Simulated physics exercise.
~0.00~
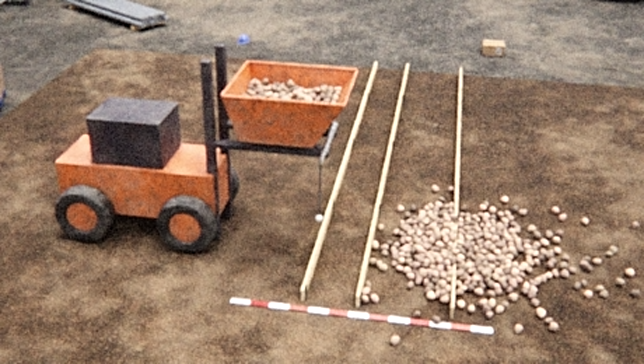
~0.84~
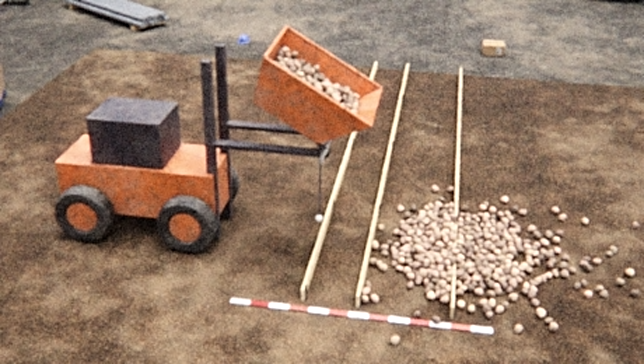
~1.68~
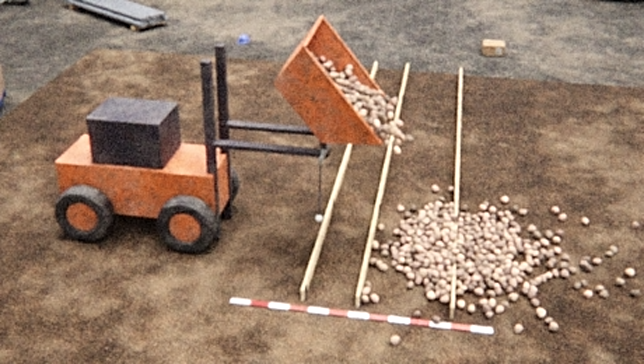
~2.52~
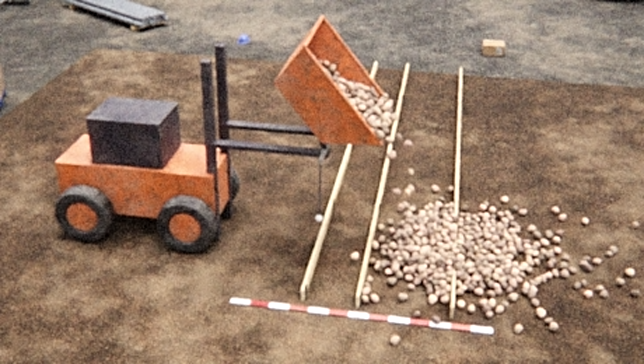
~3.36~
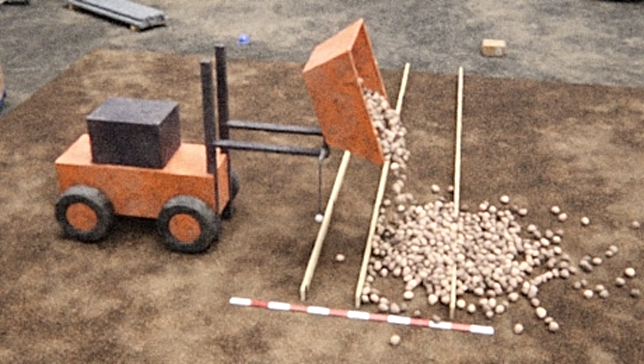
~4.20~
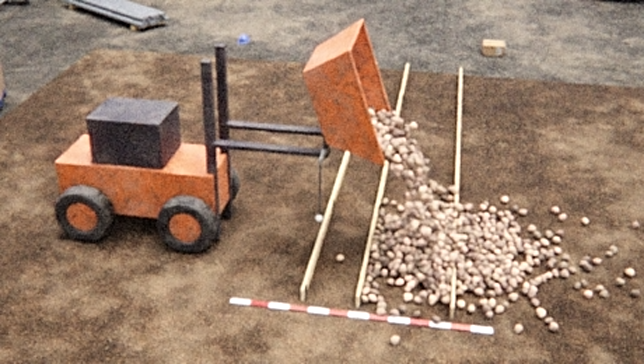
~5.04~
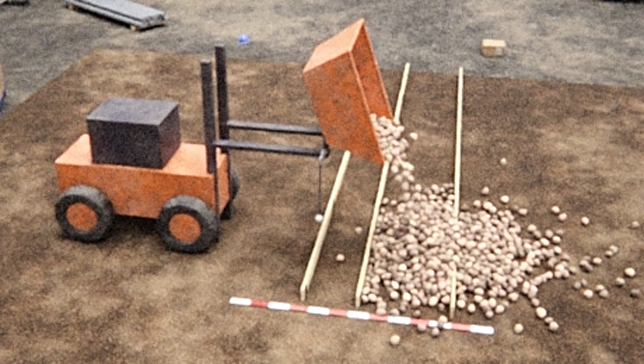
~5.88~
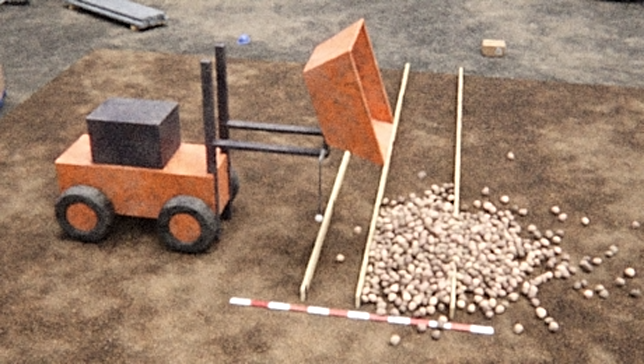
Orange skip on a toy-like fork truck tipping in two stages, pouring pale round stones onto a loose heap until empty.
